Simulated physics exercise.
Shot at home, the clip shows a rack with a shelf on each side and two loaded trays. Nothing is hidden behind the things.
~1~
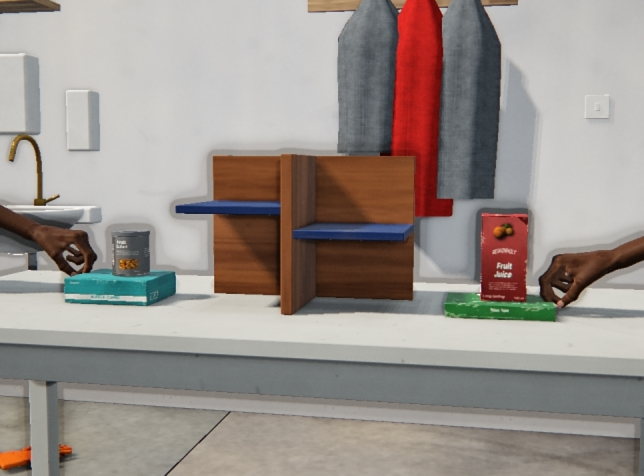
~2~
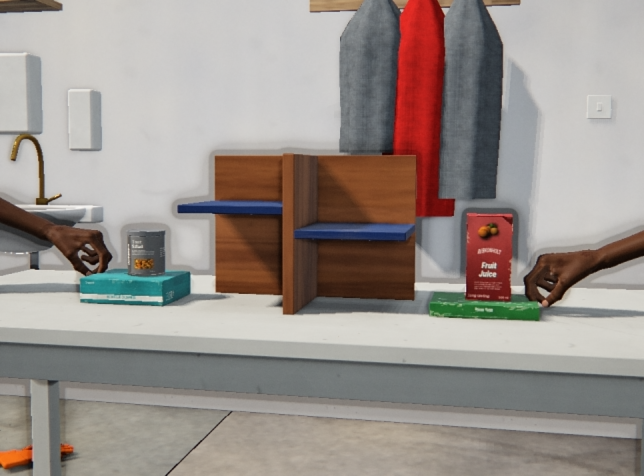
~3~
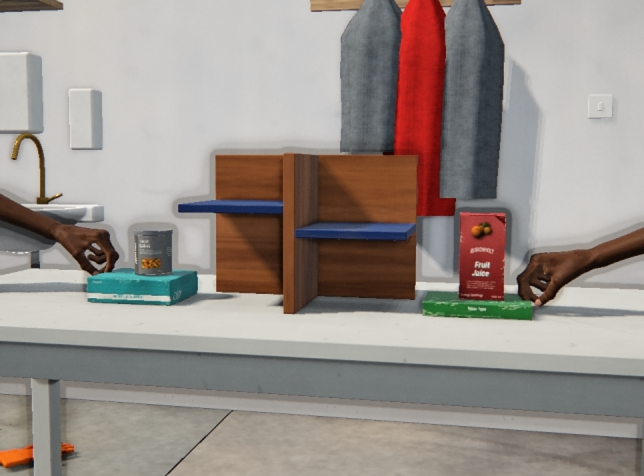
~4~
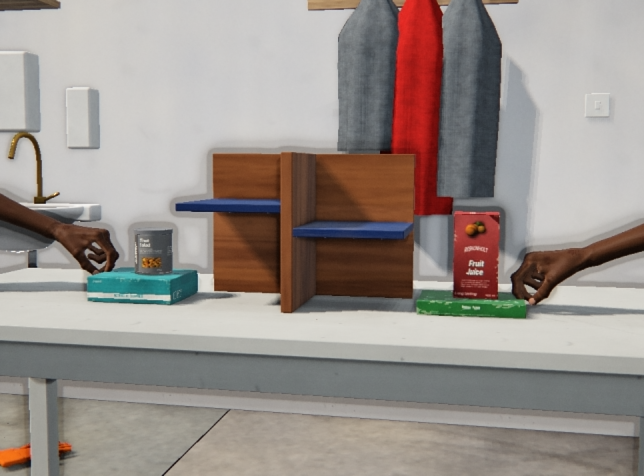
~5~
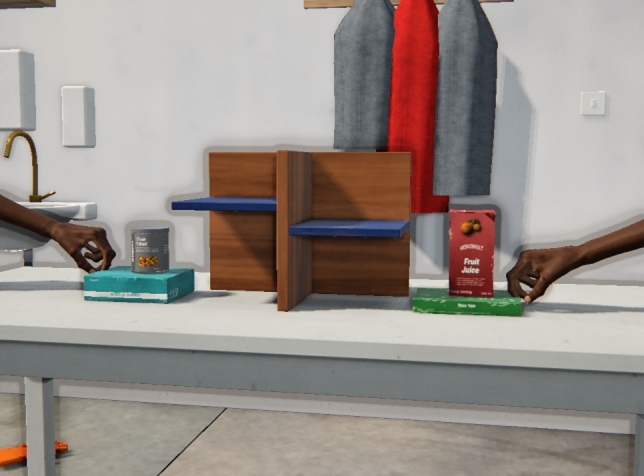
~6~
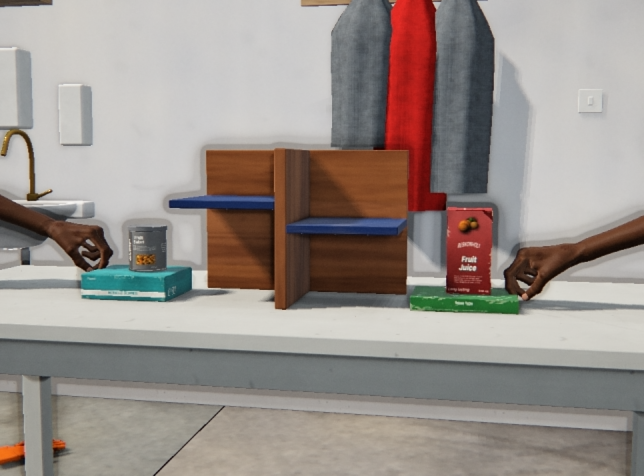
On a pale table in a room with a sink, two hands slid a turquoise box carrying a grey pot and a green box carrying a red carton slightly inward, toward the wooden rack between them.
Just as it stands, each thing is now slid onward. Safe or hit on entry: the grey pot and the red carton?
Grey pot - safe. Red carton - hit.
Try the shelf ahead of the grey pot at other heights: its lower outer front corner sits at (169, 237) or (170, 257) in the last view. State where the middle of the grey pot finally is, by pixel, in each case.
Around (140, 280) for the first option and (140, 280) for the second.
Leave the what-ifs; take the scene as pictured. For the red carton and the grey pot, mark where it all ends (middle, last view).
About (465, 285) and (241, 251).
Then, 0.98 s past the last view, grey pot riding along near (197, 250); red carton riding along near (424, 250).
Then, 1.92 s past the last view, grey pot riding along near (242, 251); red carton leaning 20° off how it started near (420, 248).
Then, 2.18 s past the last view, grey pot riding along near (242, 251); red carton leaning 56° off how it started near (439, 265).
Finally, the grey pot clears the shelf, near (242, 251); the red carton strikes the shelf, near (465, 285).
